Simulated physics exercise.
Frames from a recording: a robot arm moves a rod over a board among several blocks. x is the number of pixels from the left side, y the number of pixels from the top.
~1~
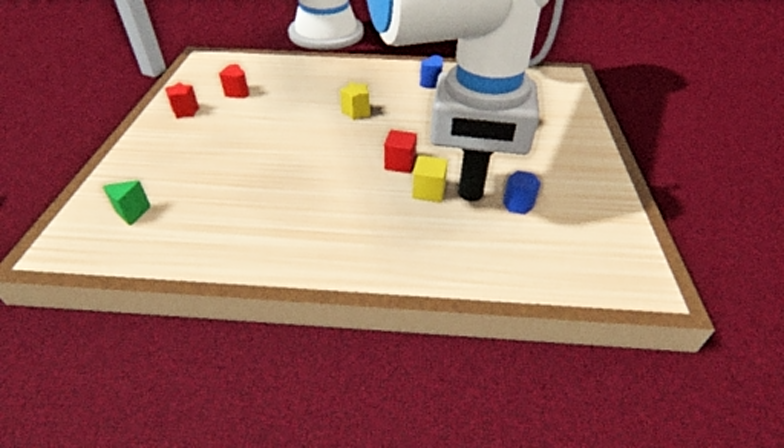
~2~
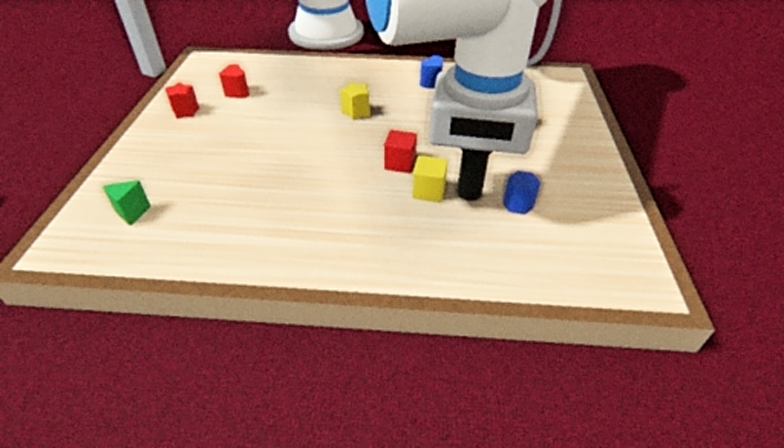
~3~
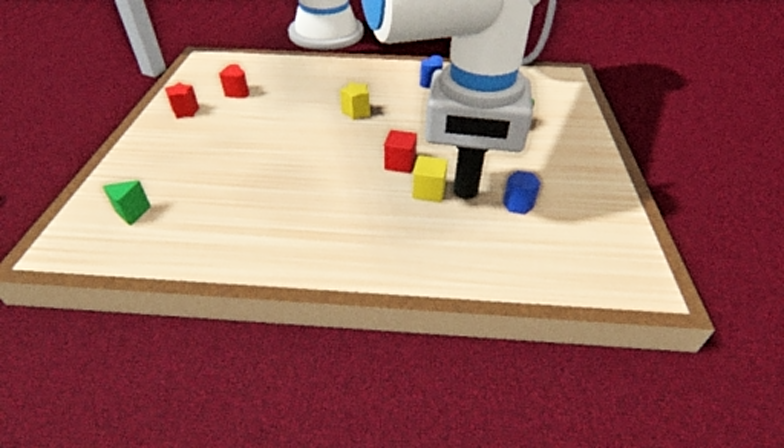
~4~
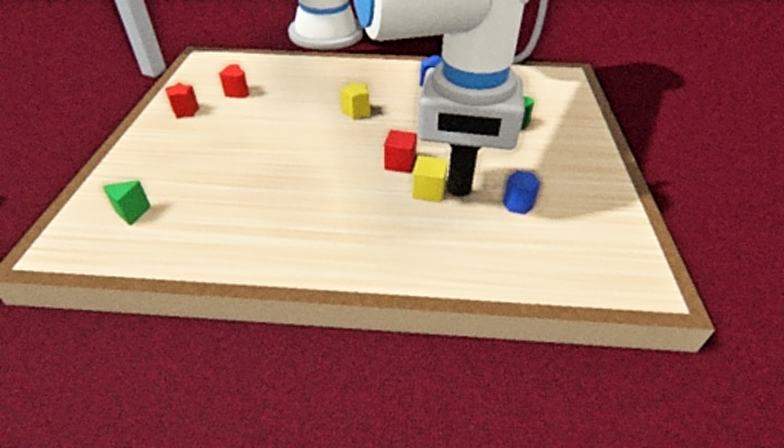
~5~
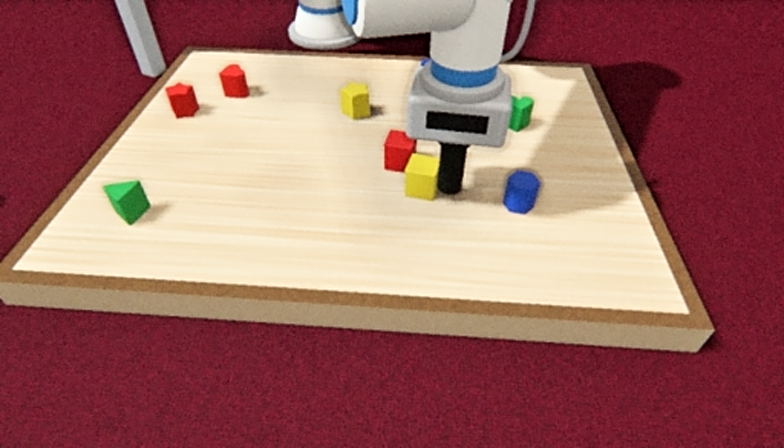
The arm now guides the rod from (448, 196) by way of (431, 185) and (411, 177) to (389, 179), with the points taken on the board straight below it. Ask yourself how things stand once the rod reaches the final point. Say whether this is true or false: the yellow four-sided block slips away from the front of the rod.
Verdict: False.
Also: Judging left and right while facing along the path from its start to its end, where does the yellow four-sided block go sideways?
The shift is leftward.
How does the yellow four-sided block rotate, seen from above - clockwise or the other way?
Looking down, it rotates anti-clockwise.
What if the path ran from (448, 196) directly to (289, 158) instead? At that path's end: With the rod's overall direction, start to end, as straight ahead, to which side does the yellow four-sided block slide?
Facing from start to end, it will go to the right.
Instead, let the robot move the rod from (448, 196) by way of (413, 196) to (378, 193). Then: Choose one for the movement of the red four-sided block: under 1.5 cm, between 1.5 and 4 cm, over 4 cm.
Short of 1.5 cm.
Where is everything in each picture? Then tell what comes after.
In the first picture, rod's lower end at (471, 194); red four-sided block at (401, 138); yellow four-sided block at (431, 166); blue six-sided block at (525, 179).
In the second picture, rod at (469, 193); blocks still.
In the third picture, rod at (466, 191); blocks still.
In the fourth picture, rod at (459, 189); blocks still.
In the fifth picture, rod at (449, 187); red four-sided block at (401, 138); yellow four-sided block at (424, 164); blue six-sided block at (525, 179).
The first path, step by step. Halfway along, rod at (423, 171); yellow four-sided block at (396, 157), turned 15° anticlockwise.
At the end, rod at (389, 170); red four-sided block at (393, 134), turned 25° clockwise; yellow four-sided block at (363, 160), turned 40° anticlockwise; blue six-sided block still.
